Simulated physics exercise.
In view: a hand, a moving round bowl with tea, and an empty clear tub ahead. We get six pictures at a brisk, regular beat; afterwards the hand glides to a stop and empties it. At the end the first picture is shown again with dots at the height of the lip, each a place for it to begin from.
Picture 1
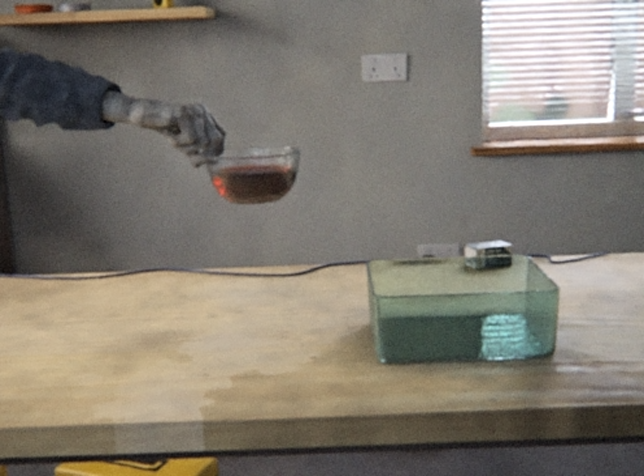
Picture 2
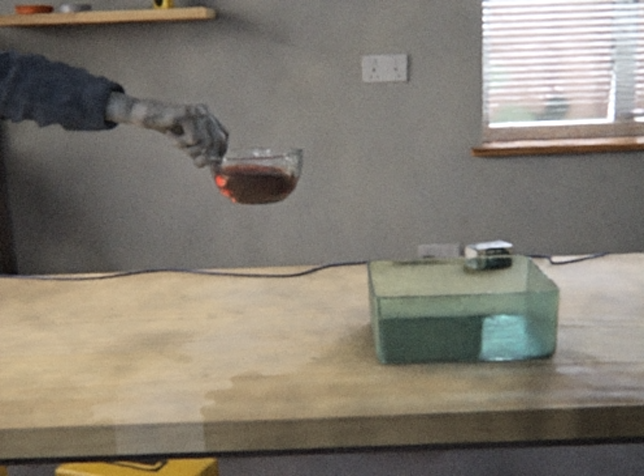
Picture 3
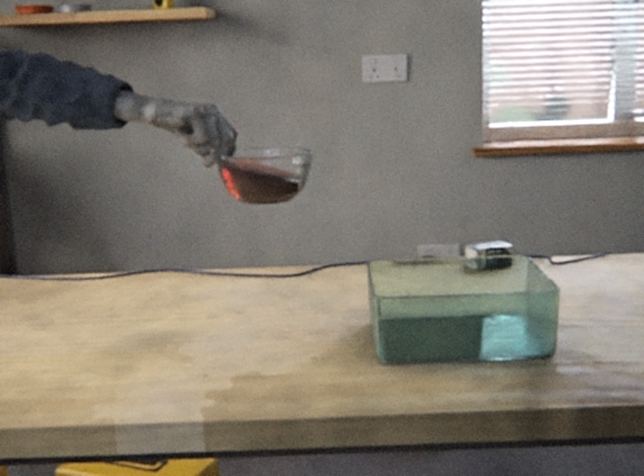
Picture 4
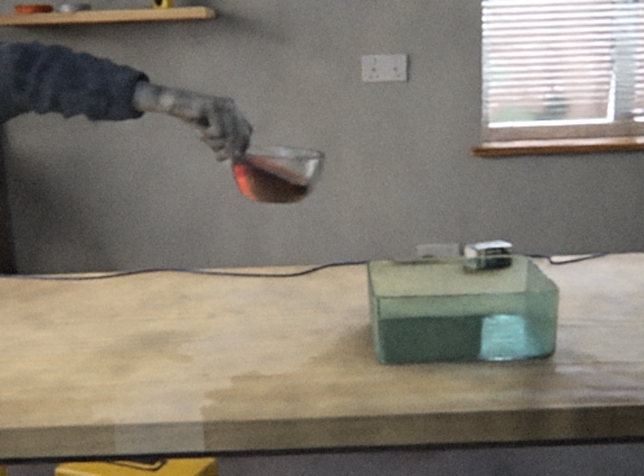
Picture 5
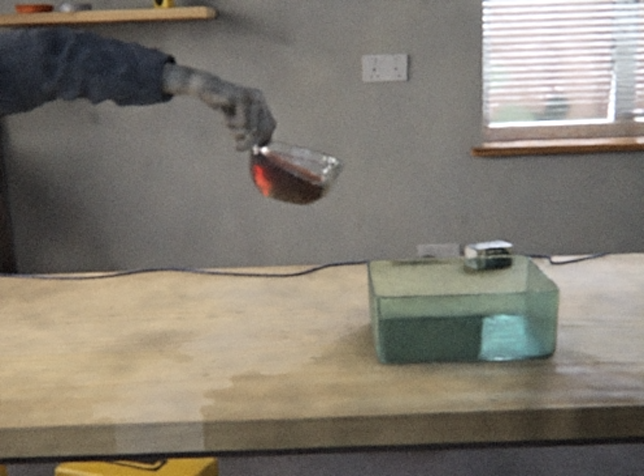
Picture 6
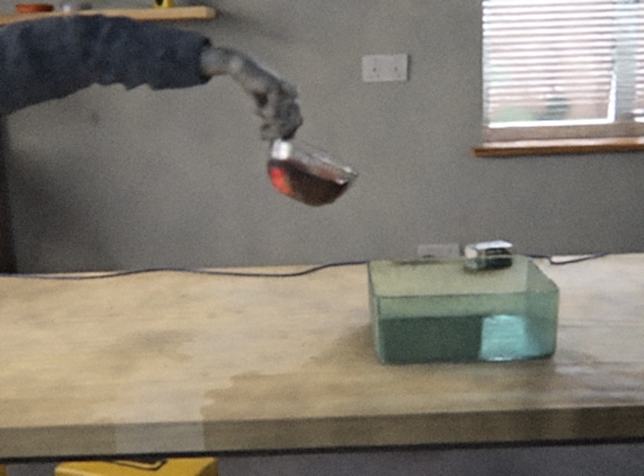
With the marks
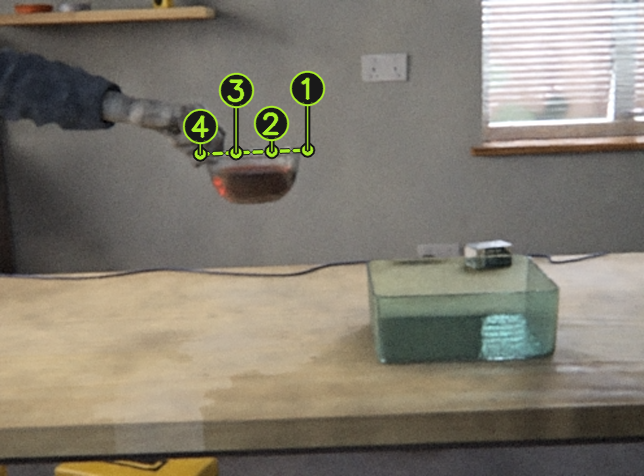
A glass bowl of reddish-brown liquid, held by a gloved hand, moves right and tilts rightward.
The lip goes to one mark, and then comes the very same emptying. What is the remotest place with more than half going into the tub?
Take 3.
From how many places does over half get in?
Three.
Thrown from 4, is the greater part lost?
Yes, that goes wrong.
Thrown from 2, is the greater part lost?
No, that is safe.
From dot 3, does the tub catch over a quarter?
Yes.
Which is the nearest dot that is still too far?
It is 4.
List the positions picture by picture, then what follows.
Upright, lip at (298, 150); tub from (377, 362) to (555, 355); nothing has left yet, in the first frame.
Upright, lip at (301, 151); nothing has left yet, in the second frame.
Upright, lip at (309, 151); nothing has left yet, in the third frame.
Tipped about 6°, lip at (323, 154); nothing has left yet, in the fourth frame.
Tipped about 15°, lip at (341, 161); nothing has left yet, in the fifth frame.
Tipped about 28°, lip at (357, 172); nothing has left yet, in the sixth frame.
On the marked copy, 1 at (307, 150); 2 at (271, 151); 3 at (236, 152); 4 at (200, 154).
Choosing 1, about 84 % lands in the tub, 5 % falls short and 11 % goes beside or beyond.
Choosing 2, about 81 % lands in the tub, 8 % falls short and 11 % goes beside or beyond.
Choosing 3, about 66 % lands in the tub, 25 % falls short and 9 % goes beside or beyond.
Choosing 4, about 32 % lands in the tub, 62 % falls short and 5 % goes beside or beyond.
